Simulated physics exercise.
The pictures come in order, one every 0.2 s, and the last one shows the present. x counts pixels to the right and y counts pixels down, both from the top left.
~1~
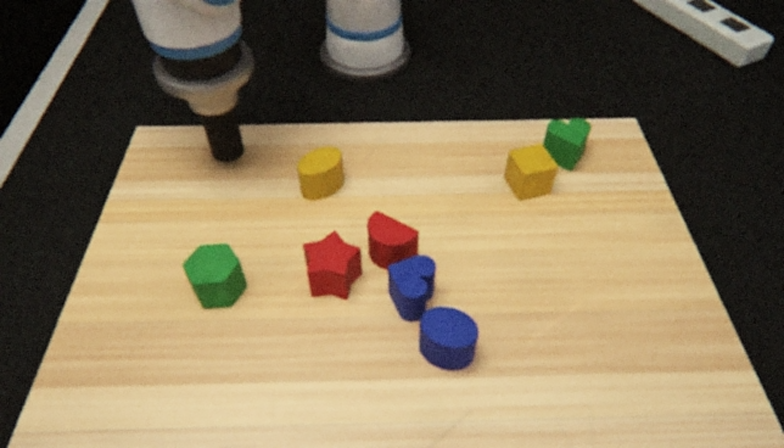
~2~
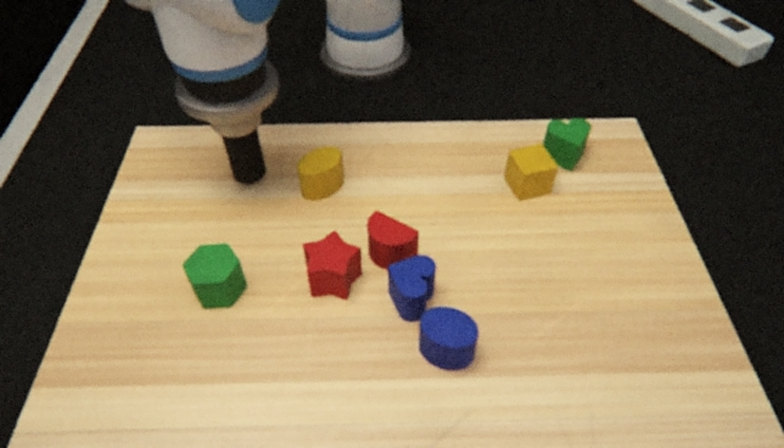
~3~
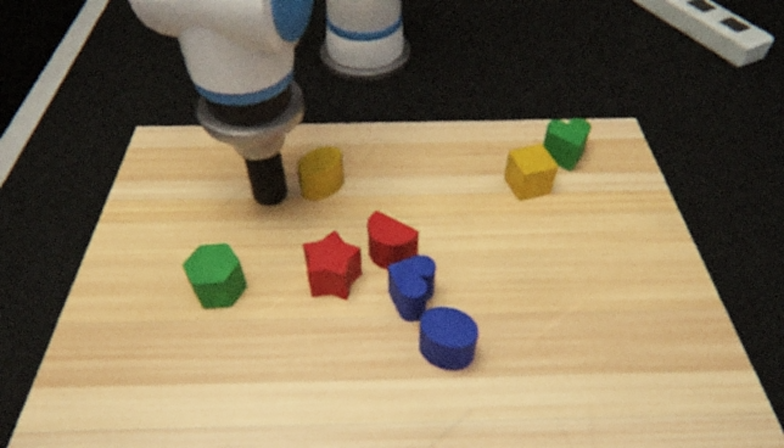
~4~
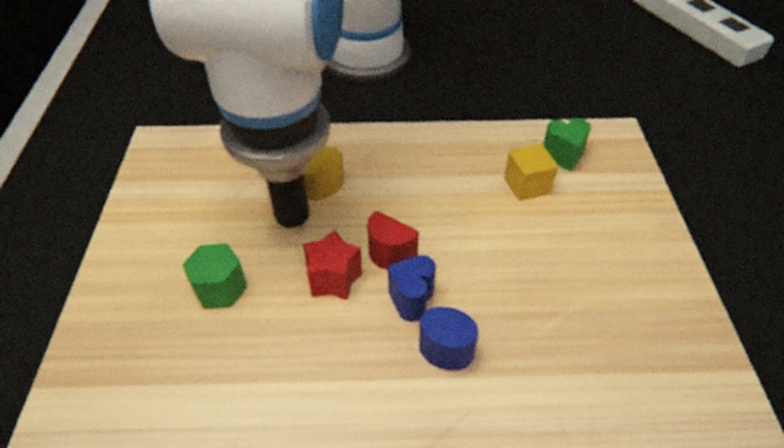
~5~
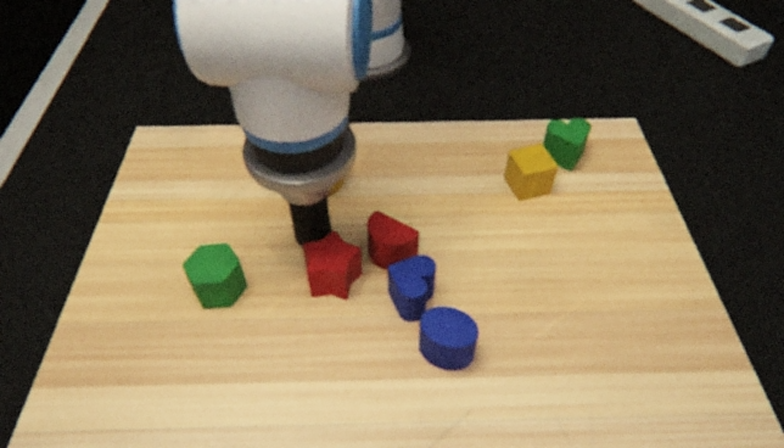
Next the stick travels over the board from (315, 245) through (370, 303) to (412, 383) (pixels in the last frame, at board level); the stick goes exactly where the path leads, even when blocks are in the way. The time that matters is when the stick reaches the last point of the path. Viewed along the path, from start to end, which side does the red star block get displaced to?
Toward the right.
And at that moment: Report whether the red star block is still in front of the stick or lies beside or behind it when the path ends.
The stick loses it on the way.
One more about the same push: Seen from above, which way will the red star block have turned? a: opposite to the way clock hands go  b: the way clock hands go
Answer: B.
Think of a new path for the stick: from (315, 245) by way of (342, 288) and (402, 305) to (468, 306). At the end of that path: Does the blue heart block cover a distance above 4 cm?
The answer is yes.
On the path given first. One third of the way, stick (351, 272); red star block (351, 290), turned 25° clockwise.
Two thirds of the way, stick (385, 319); red star block (361, 336), turned 60° clockwise.
At the end, stick (412, 375); red star block (358, 357), turned 105° clockwise; blue heart block unmoved.
